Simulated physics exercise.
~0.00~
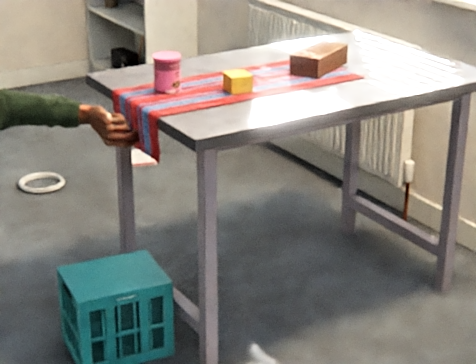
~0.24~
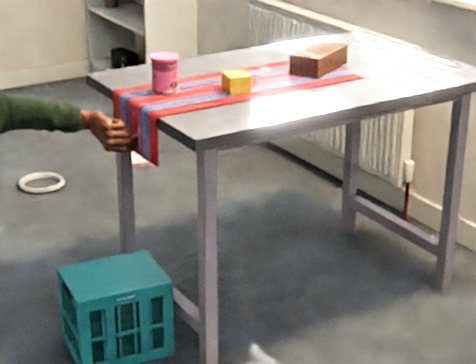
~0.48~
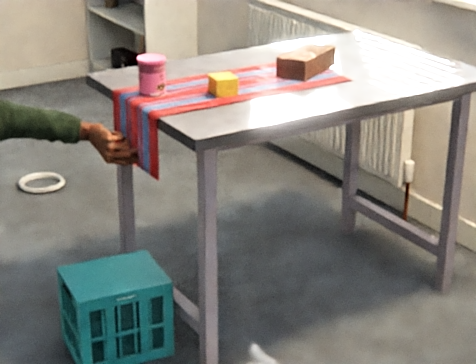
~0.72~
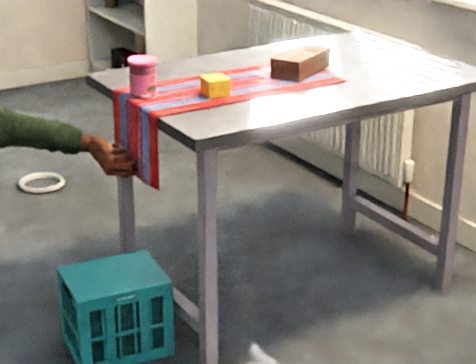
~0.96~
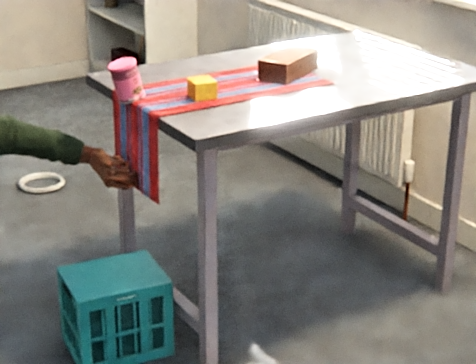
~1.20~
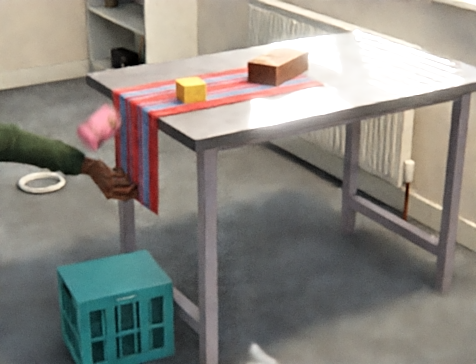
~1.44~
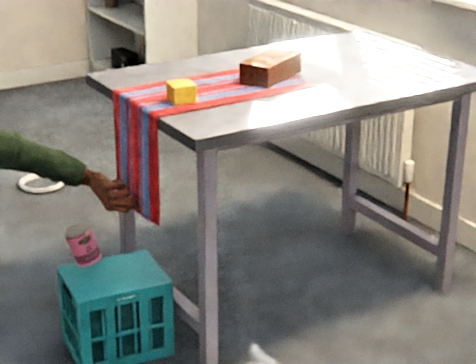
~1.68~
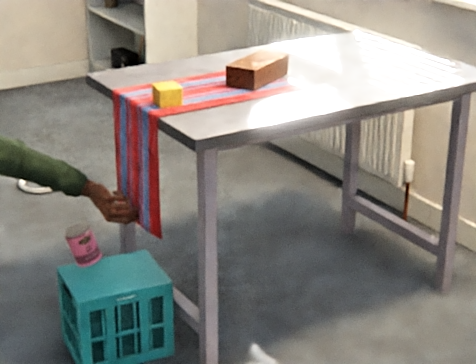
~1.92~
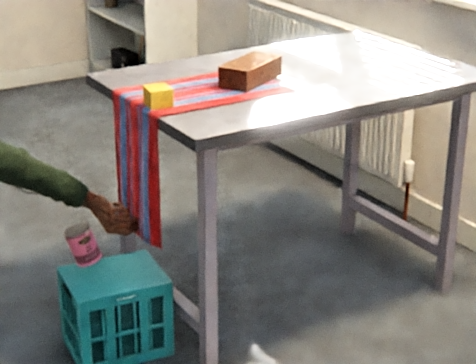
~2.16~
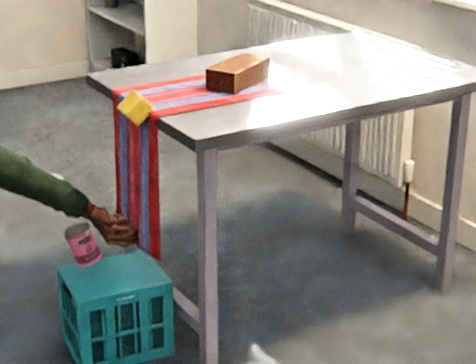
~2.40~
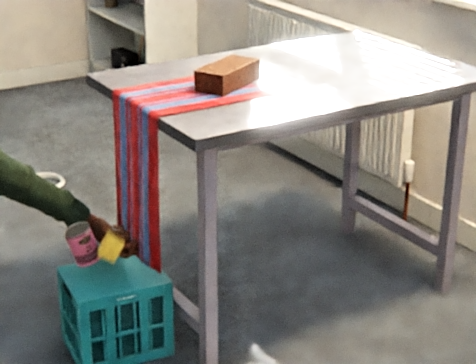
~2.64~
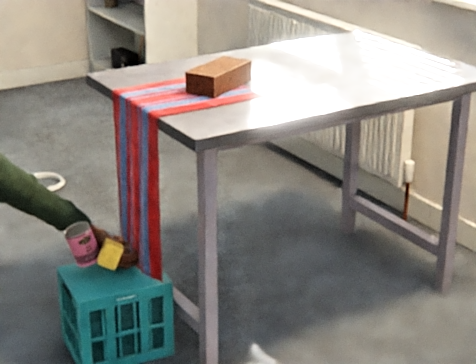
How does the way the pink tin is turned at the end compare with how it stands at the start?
At the start the pink tin stands upright on the cloth, and at the end it is upside down on the turquoise crate.
In a plain room with a grey floor, a metal table holds a red and blue striped cloth with a pink tin, a yellow block and a brown brick on it, and a turquoise crate stands below. A hand at the left draws the hanging end of the cloth steadily downward, and the objects slide left with it. The tin leans at the edge, tumbles off and comes to rest on the crate. The pull continues until the yellow block tips over the edge and drops beside the tin. At the end the cloth's hem reaches the crate, while the brick remains on the table.
